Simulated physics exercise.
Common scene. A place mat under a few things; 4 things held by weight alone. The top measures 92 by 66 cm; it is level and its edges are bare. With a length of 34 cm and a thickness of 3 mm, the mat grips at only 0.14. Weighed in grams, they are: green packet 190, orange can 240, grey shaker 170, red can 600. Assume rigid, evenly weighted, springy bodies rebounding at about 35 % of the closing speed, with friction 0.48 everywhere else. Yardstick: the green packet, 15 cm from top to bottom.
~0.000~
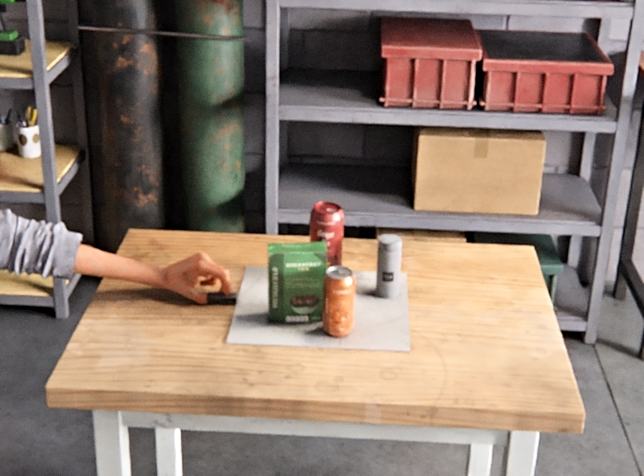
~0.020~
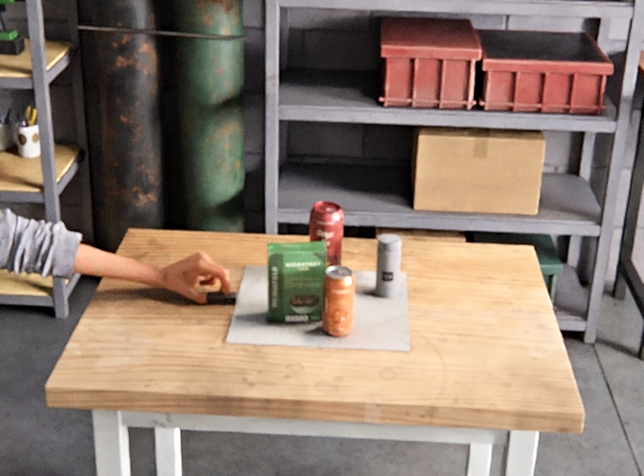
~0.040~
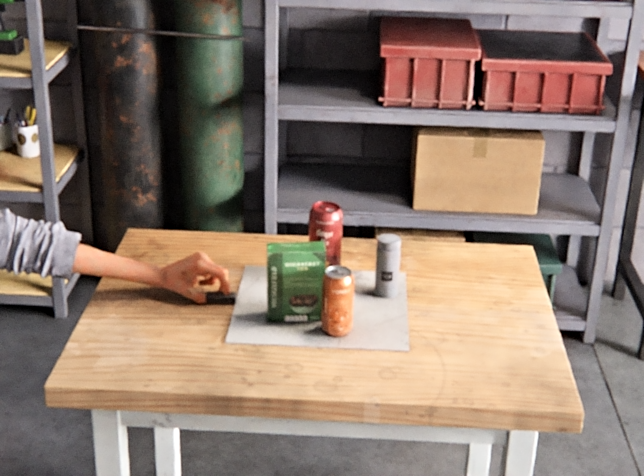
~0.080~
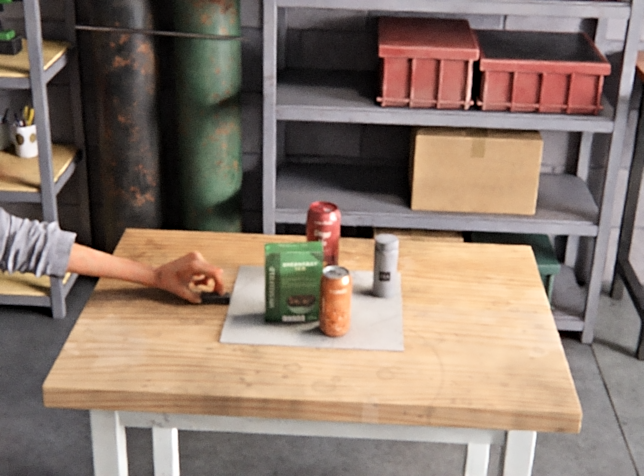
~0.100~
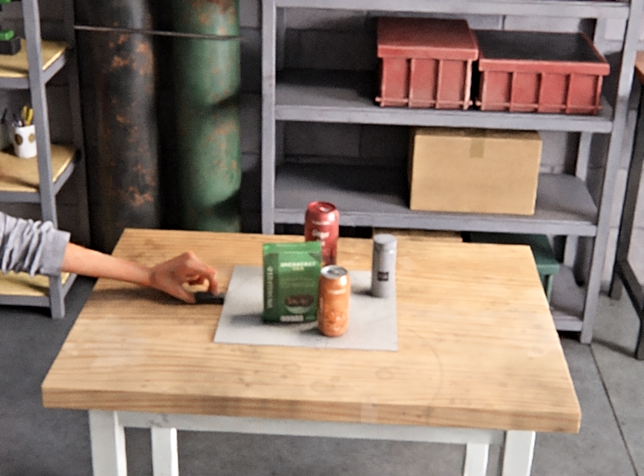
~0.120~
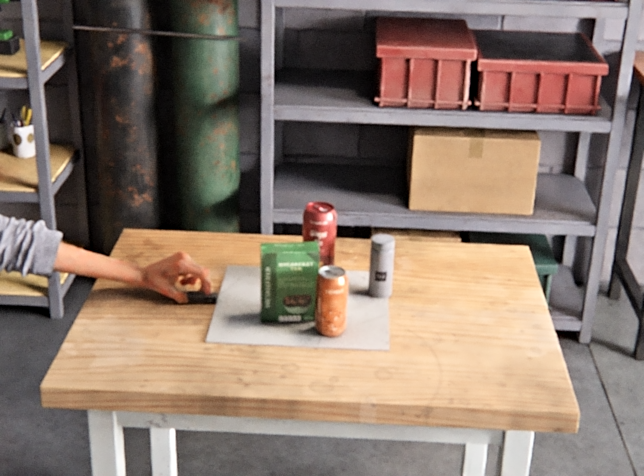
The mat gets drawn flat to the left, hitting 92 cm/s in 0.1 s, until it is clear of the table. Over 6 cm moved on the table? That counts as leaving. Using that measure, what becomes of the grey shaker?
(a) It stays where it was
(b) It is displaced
Answer: A.
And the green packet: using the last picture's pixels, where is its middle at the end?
(167, 278).
Around 0.32 s, 21 cm of pull; grey shaker shifted 2 cm near (373, 267); orange can at 4° to upright; red can shifted 5 cm.
Around 0.52 s, 40 cm of pull; grey shaker shifted 2 cm near (374, 267); green packet shifted 16 cm; red can at 8° to upright.
Around 0.72 s, 58 cm of pull; grey shaker shifted 2 cm near (374, 268); green packet shifted 24 cm; red can shifted 10 cm.
Finally (1.6 s), not toppled but over 6 cm from the start, green packet, orange can and red can; grey shaker still in place (within 6 cm). Final places as that camera would see them, grey shaker near (374, 268).
